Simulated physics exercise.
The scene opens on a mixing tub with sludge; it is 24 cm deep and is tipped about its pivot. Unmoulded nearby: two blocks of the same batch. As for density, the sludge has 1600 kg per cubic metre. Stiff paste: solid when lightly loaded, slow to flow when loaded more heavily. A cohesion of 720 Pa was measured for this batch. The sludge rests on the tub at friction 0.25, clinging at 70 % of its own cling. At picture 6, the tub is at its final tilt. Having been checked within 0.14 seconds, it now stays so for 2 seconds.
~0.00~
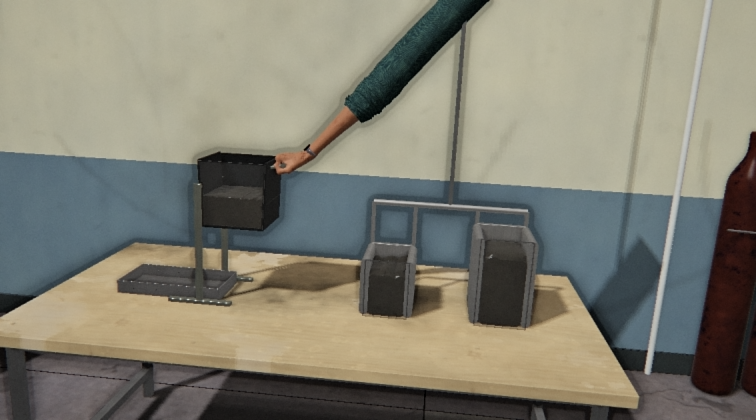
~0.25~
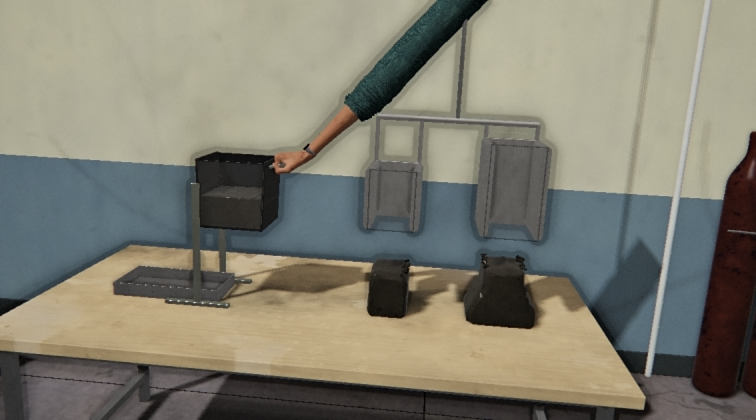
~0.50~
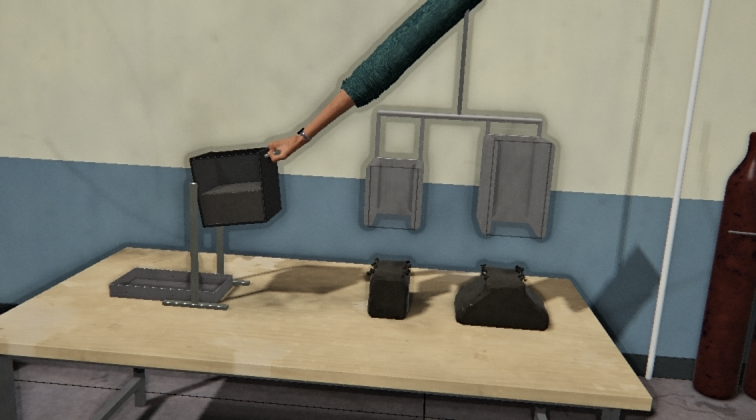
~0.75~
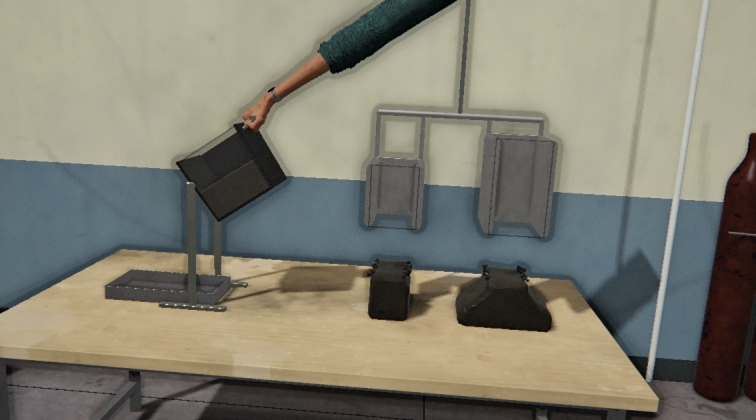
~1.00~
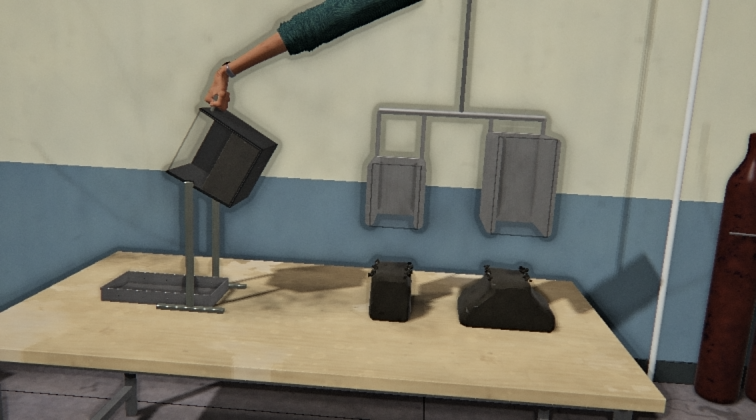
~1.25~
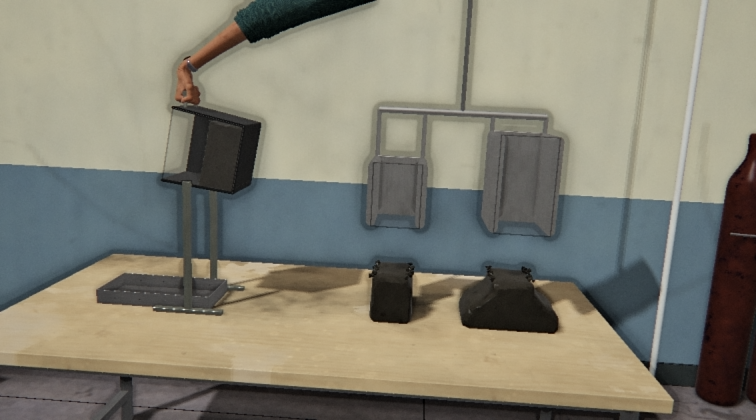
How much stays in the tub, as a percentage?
100 %.
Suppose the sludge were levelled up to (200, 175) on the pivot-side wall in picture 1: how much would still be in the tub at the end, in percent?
100 %.
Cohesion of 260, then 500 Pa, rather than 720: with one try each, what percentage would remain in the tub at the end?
90 in a hundred, followed by 100 in a hundred.
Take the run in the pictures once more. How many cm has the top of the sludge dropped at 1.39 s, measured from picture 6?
I reckon it's close to 1 cm.
After 1.39 s, the tub is at 80 degrees and holds 100 %.
After 1.56 s, the tub is at 80 degrees and holds 100 %.
After 1.73 s, the tub is at 80 degrees and holds 100 %.
After 1.90 s, the tub is at 80 degrees and holds 100 %.
After 3.25 s, at the end, the tub is at 80 degrees and holds 100 %.
